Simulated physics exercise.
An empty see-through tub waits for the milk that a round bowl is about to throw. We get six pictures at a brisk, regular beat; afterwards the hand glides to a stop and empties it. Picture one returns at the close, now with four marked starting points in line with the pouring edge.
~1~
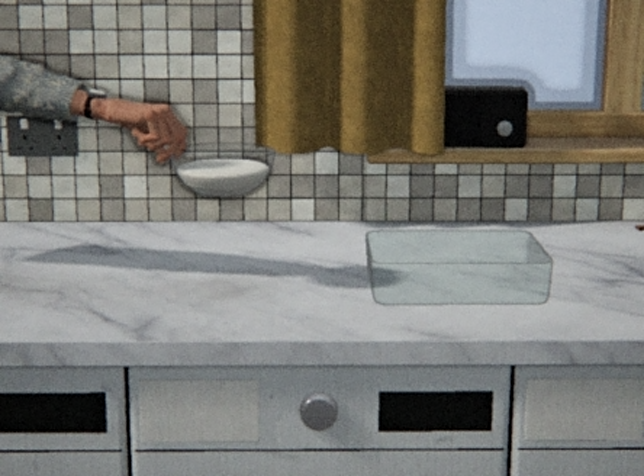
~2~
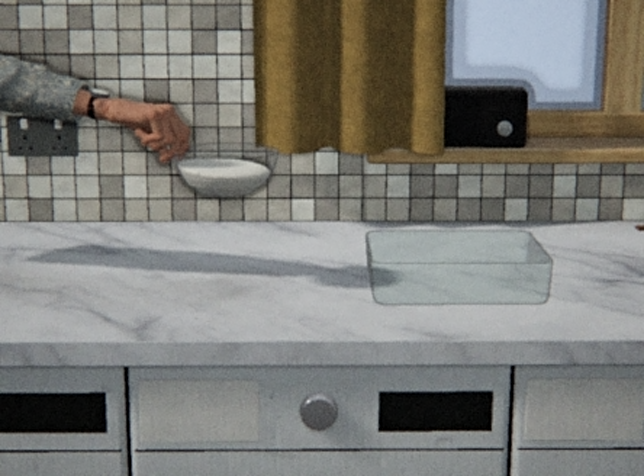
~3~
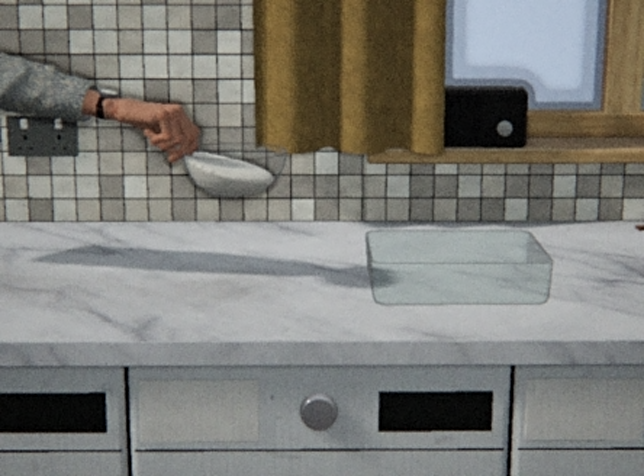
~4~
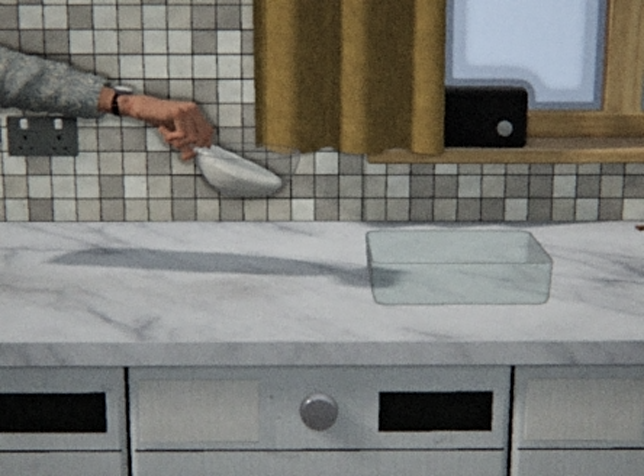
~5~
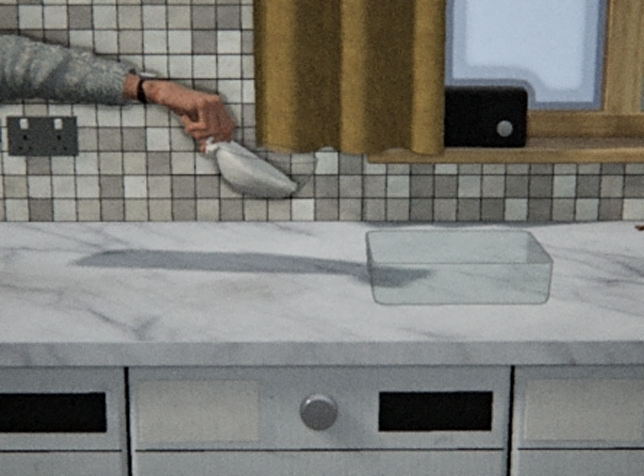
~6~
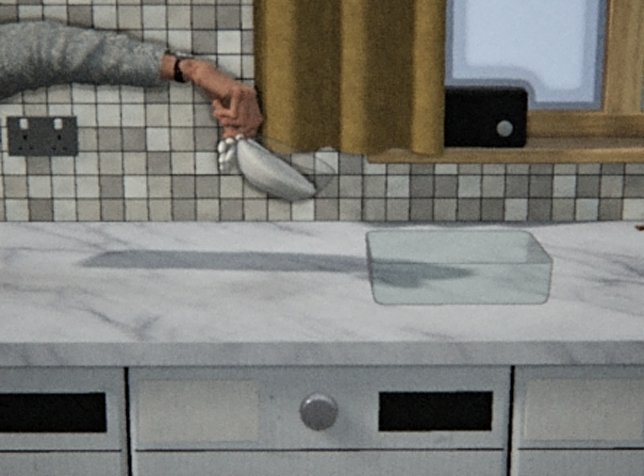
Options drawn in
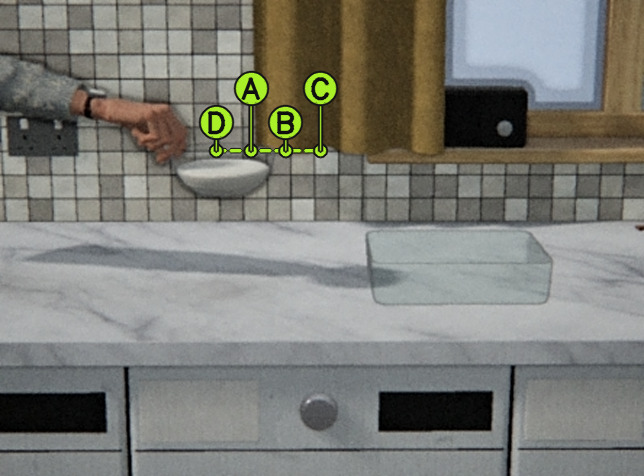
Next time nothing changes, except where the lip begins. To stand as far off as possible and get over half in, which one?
Take A.
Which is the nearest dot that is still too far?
D.
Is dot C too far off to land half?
No.
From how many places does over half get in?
Three of them.
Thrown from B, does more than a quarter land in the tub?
Yes, clearly.
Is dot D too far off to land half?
Yes.
In lime, A at (251, 150); B at (285, 150); C at (320, 150); D at (216, 150).
Choosing A, about 64 % lands in the tub, 24 % falls short and 12 % goes beside or beyond.
Choosing B, about 72 % lands in the tub, 9 % falls short and 19 % goes beside or beyond.
Choosing C, about 73 % lands in the tub, 8 % falls short and 19 % goes beside or beyond.
Choosing D, about 34 % lands in the tub, 59 % falls short and 7 % goes beside or beyond.
